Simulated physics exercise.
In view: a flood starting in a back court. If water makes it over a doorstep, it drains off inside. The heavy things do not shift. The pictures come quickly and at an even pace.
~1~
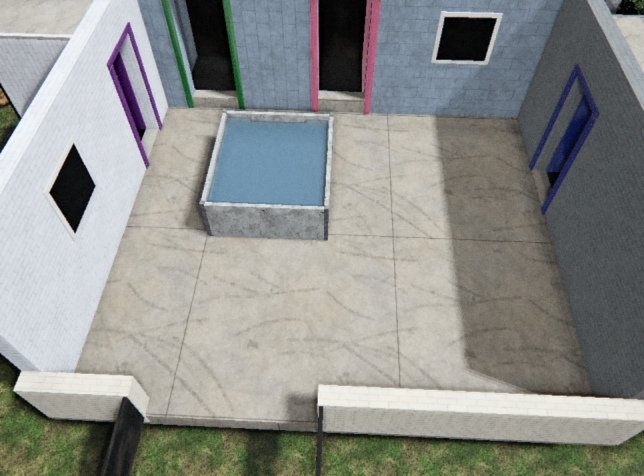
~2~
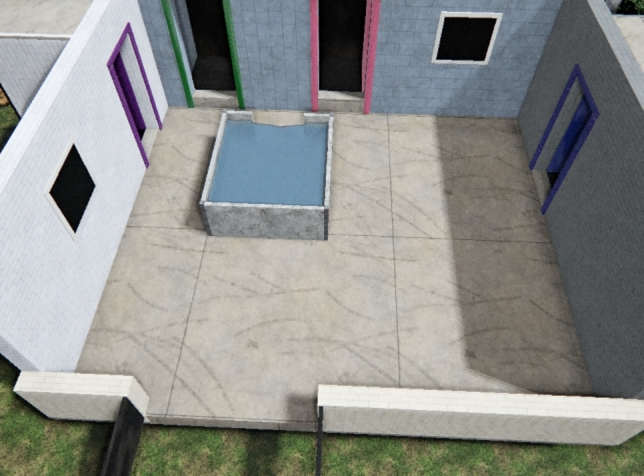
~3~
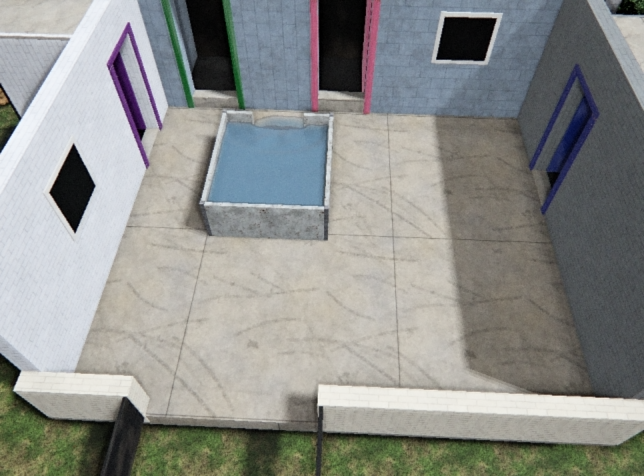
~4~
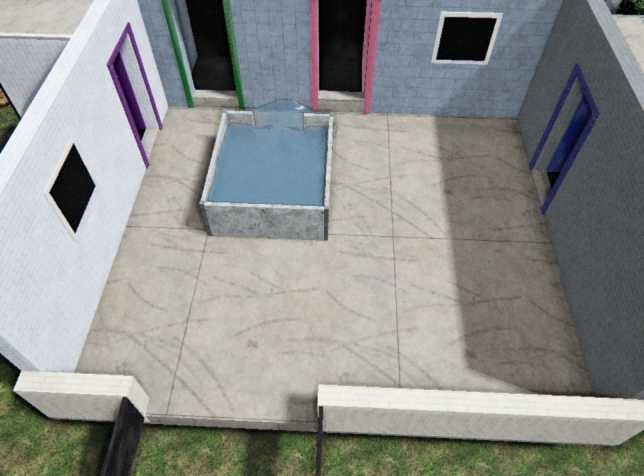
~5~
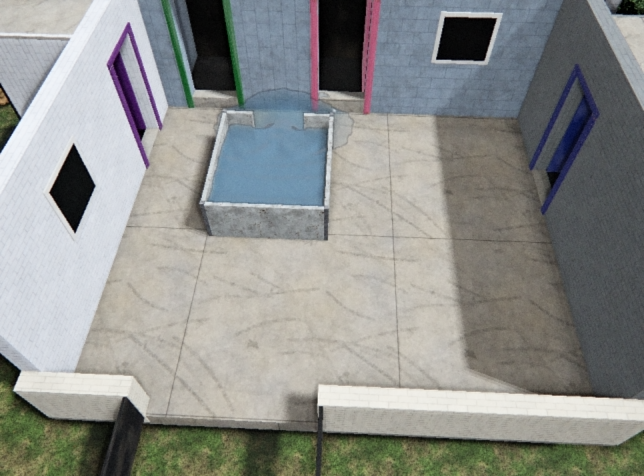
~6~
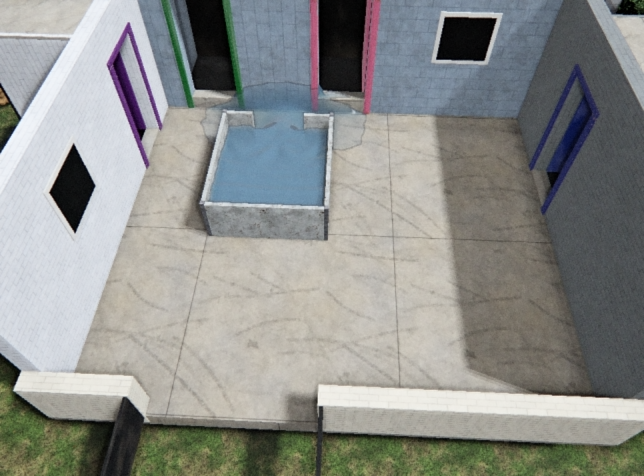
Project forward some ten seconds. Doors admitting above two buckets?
Green door not above, purple door above, pink door not above, blue door above.
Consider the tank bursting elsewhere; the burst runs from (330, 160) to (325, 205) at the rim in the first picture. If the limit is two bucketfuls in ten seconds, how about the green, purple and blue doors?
In that case the green door undershoots, while the purple door undershoots and the blue door overshoots.
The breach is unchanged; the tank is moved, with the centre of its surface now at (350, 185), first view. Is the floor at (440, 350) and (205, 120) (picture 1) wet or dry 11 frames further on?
One after the other: Untouched, reached.
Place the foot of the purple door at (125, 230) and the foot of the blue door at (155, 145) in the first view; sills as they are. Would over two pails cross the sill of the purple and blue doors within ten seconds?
Note: Purple door does not reach the limit, blue door beats the limit.
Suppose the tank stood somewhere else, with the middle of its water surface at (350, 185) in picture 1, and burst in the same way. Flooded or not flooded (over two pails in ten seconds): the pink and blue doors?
The pink door exceeds it and the blue door exceeds it.
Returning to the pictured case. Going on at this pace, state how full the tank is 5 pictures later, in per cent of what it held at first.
Close to 70 %.
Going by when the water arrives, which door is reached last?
Answer - the blue door.
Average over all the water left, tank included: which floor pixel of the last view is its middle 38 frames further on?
Somewhere near (317, 201).
A moment on, water covers 15 % of the floor; the green door wet at the sill, nothing in, the purple door wet at the sill, nothing in, the pink door under two buckets in, the blue door not reached.
Next, water covers 30 % of the floor; the green door wet at the sill, nothing in, the purple door over two buckets in, the pink door under two buckets in, the blue door not reached.
Then, water covers 50 % of the floor; the green door wet at the sill, nothing in, the purple door far over two buckets in, the pink door under two buckets in, the blue door over two buckets in.
Later, water covers 75 % of the floor; the green door wet at the sill, nothing in, the purple door far over two buckets in, the pink door under two buckets in, the blue door over two buckets in.
In the end, water covers 95 % of the floor; the green door wet at the sill, nothing in, the purple door far over two buckets in, the pink door under two buckets in, the blue door far over two buckets in.
